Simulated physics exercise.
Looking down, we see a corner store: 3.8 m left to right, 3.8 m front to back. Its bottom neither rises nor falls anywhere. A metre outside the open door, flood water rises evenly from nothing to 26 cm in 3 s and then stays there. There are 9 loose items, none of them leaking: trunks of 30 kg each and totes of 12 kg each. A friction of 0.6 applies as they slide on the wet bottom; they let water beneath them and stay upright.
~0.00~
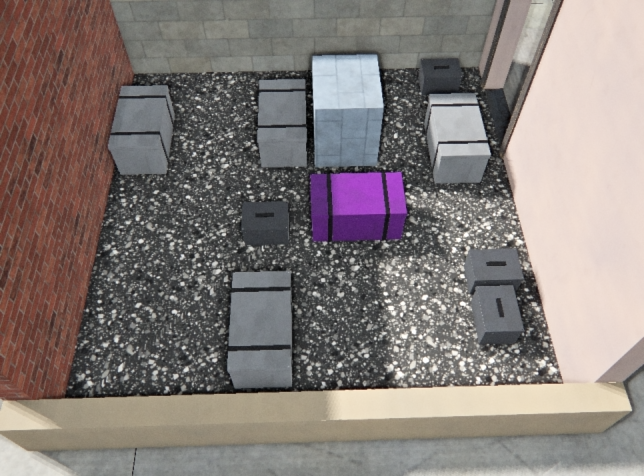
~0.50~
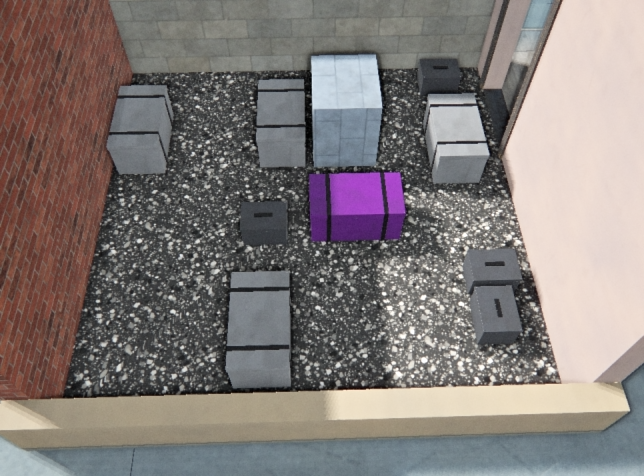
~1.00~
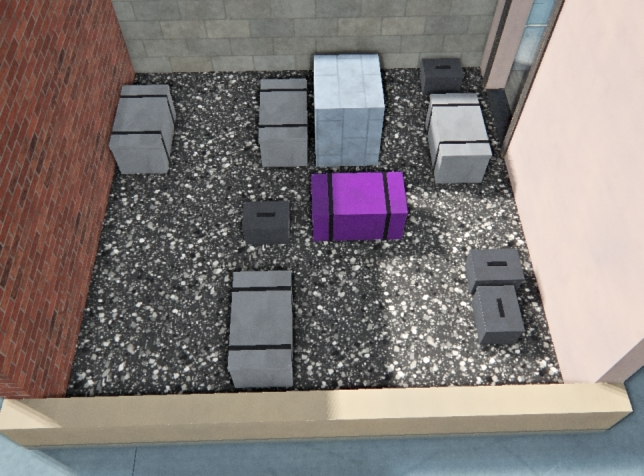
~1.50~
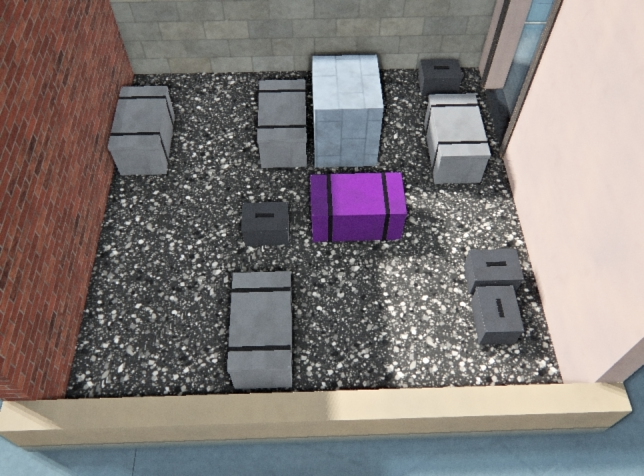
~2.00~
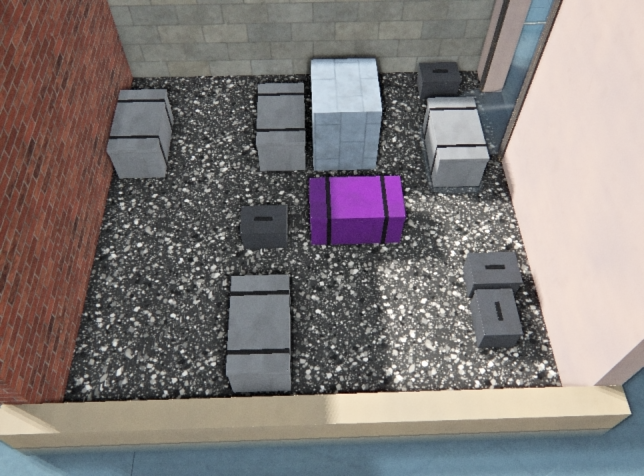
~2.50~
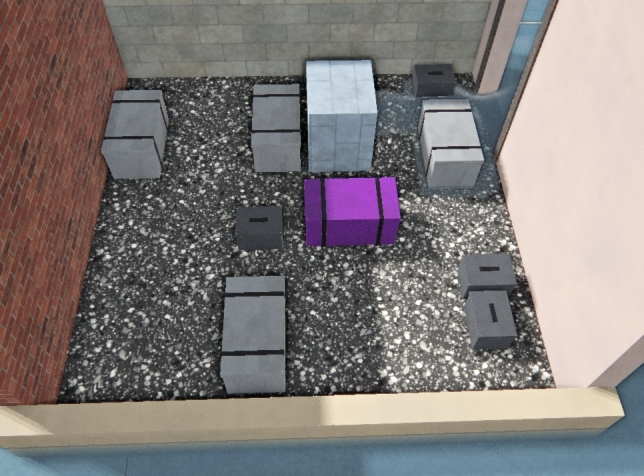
In a gravel-floored corner space between brick and pale walls, the purple trunk and the grey boxes around it stayed put while shallow water spread outside and crept in at the back right.
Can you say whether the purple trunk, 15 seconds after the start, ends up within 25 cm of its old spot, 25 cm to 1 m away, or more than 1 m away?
It ends up 25 cm to 1 m away.
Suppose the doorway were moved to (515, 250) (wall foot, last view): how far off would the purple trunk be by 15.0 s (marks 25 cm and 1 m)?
Observation: Purple trunk large displacement.
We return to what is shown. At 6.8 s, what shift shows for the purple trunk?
It has shifted about 10 cm.
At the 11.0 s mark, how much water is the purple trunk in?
Roughly 14 cm deep.
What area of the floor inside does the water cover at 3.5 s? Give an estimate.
About 3.5 m2.
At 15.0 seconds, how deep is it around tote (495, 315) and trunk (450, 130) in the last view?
Depths: Near 18 cm, then near 13 cm.
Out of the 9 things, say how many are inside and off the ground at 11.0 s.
By my count, 6.
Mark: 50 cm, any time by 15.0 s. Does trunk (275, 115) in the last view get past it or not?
I'd say beneath it.
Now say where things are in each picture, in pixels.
The first frame shows the purple trunk at (358, 193), on the bottom; 0.0 m2 under water; 0 of 9 have shifted.
The second frame shows the purple trunk at (356, 193) rests on the ground; 0.0 m2 under water; 0 of 9 have shifted.
The third frame shows the purple trunk at (358, 193) rests on the ground; 0.0 m2 under water; 0 of 9 have shifted.
The fourth frame shows the purple trunk at (358, 194) rests on the ground; 0.0 m2 under water; 0 of 9 have shifted.
The fifth frame shows the purple trunk at (356, 197), on the bottom; 0.3 m2 under water; 0 of 9 have shifted.
The sixth frame shows the purple trunk at (351, 198), on the bottom; water covers 0.8 m2; 0 of 9 have shifted.
After 3.5 s the purple trunk is near (351, 198), 0.0 m from its start, aground; 0 afloat.
After 6.8 s the purple trunk is near (347, 211), 0.1 m from its start, aground; 1 afloat.
After 11.0 s the purple trunk is near (332, 289), 0.9 m from its start, afloat; 6 afloat.
After 15.0 s the purple trunk is near (410, 179), 0.5 m from its start, afloat; 9 afloat.
